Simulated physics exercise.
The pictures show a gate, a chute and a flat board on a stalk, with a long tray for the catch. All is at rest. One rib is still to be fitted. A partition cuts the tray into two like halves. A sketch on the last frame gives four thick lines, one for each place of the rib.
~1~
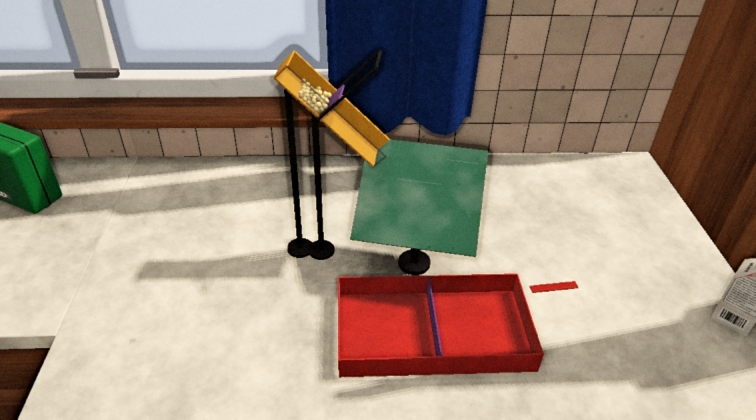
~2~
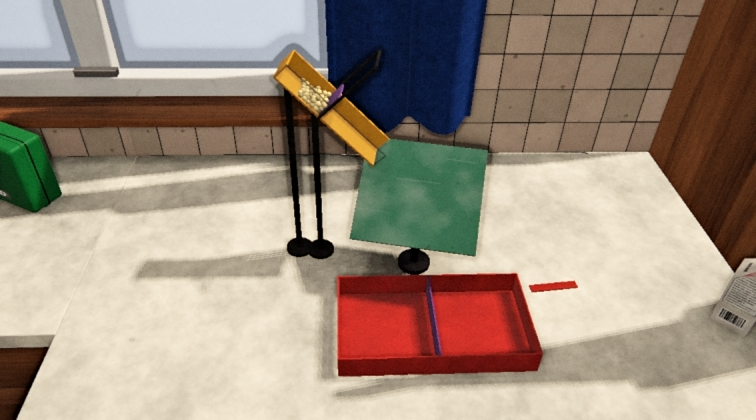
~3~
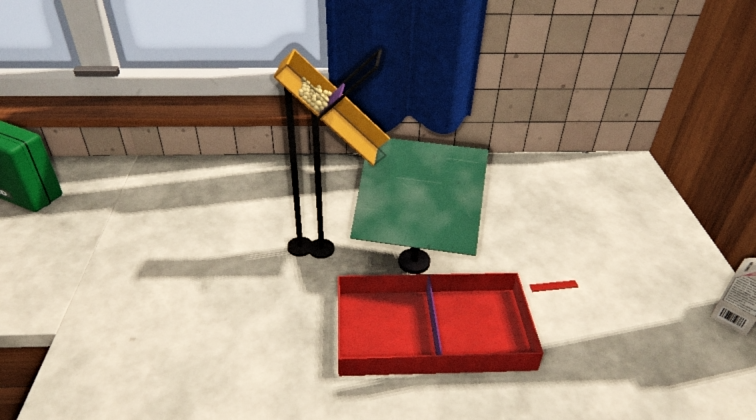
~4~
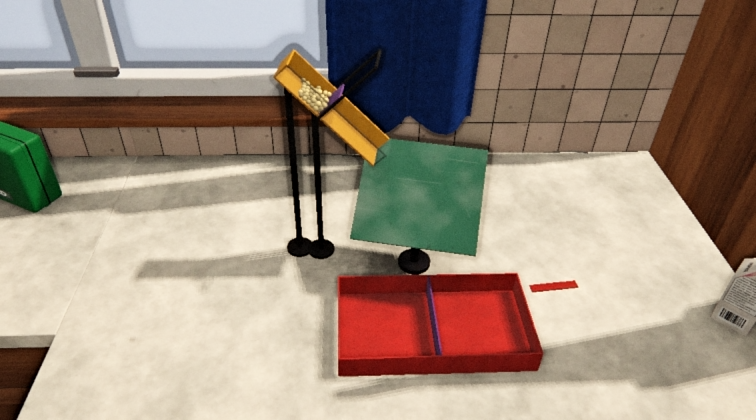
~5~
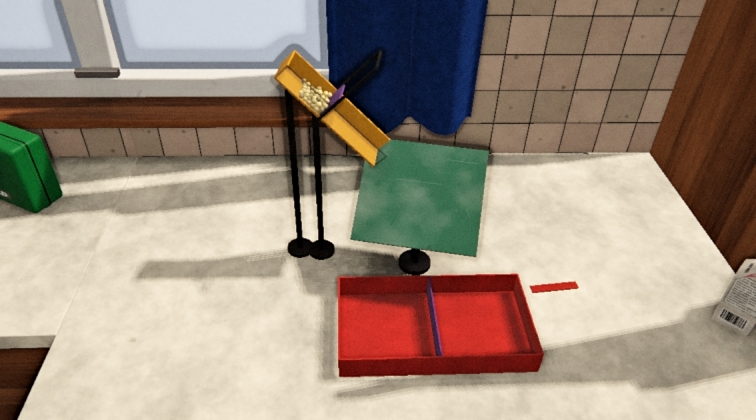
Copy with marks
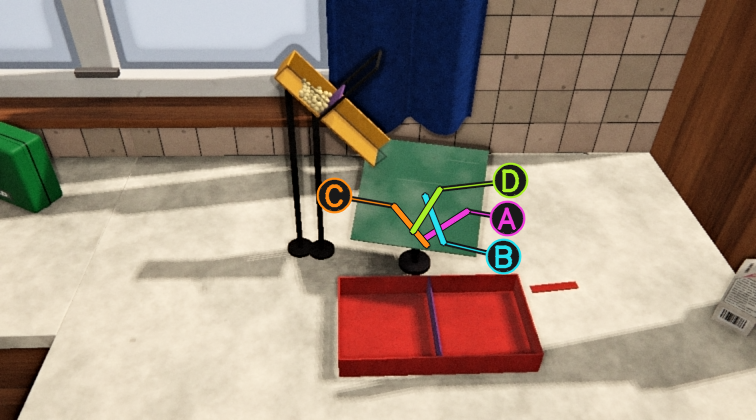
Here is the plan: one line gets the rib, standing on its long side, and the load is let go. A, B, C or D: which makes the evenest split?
Use line B.
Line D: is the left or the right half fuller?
The left half.
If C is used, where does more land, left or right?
More lands on the right.
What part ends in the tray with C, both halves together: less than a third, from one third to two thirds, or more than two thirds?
More than two thirds.
On the marked copy, line A from (467, 211) to (423, 239); line B from (425, 195) to (443, 242); line C from (394, 206) to (426, 245); line D from (439, 189) to (412, 231).
With A, of what is caught, nearly all in the left half, a stray few in the right.
With B, of what is caught, about two thirds in the left half, about a third in the right.
With C, of what is caught, a stray few in the left half, nearly all in the right.
With D, of what is caught, nearly all in the left half, a stray few in the right.
